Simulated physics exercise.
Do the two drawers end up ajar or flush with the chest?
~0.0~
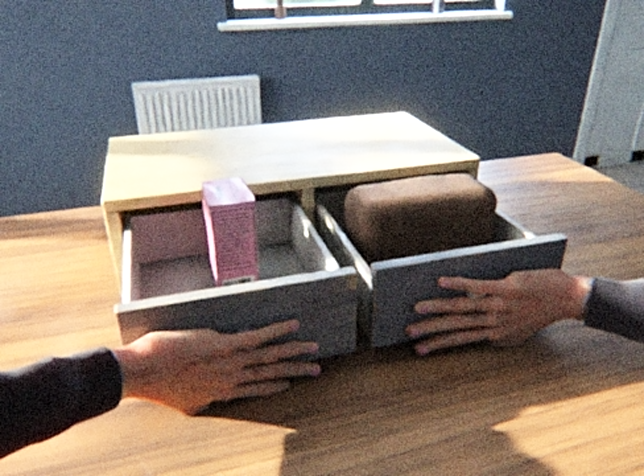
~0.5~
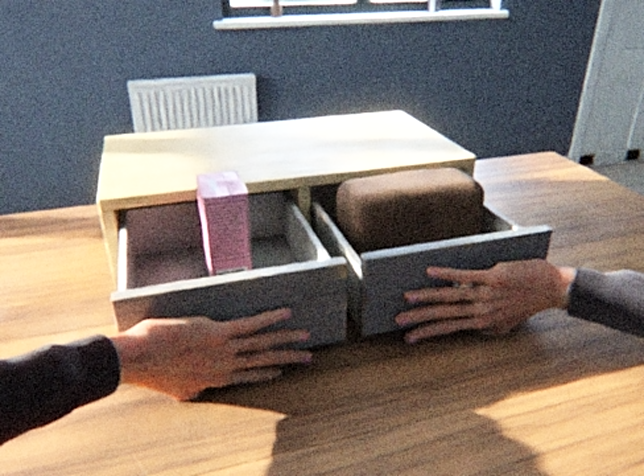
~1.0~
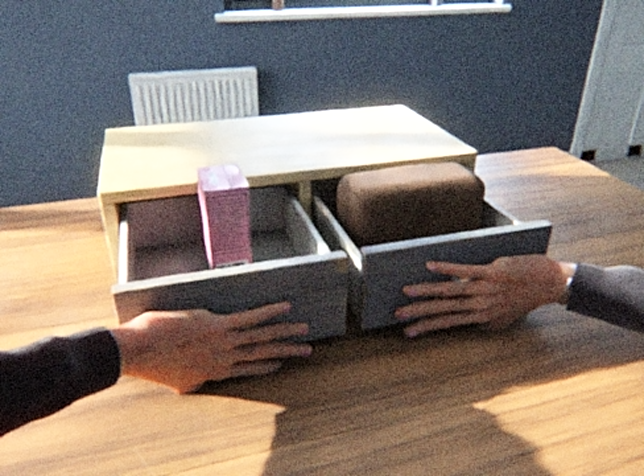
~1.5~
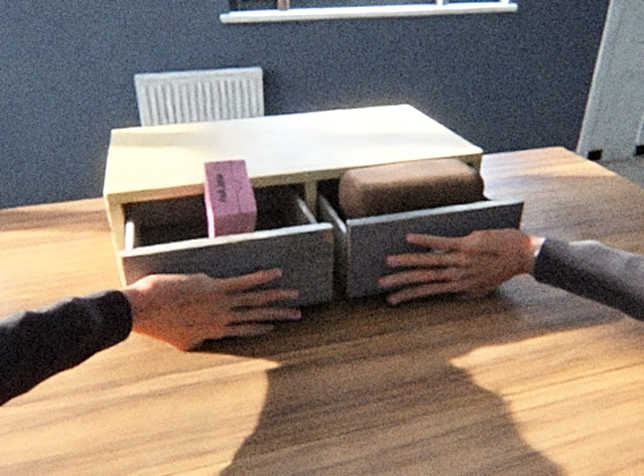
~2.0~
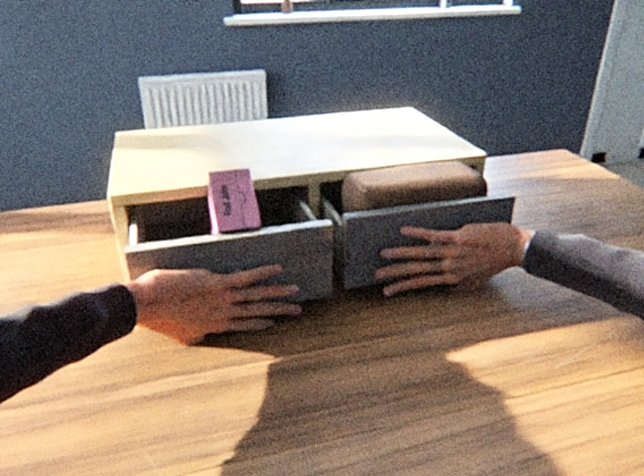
Both the left drawer and the right drawer stay ajar, with the pink carton leaning in the left one and the brown loaf in the right one.
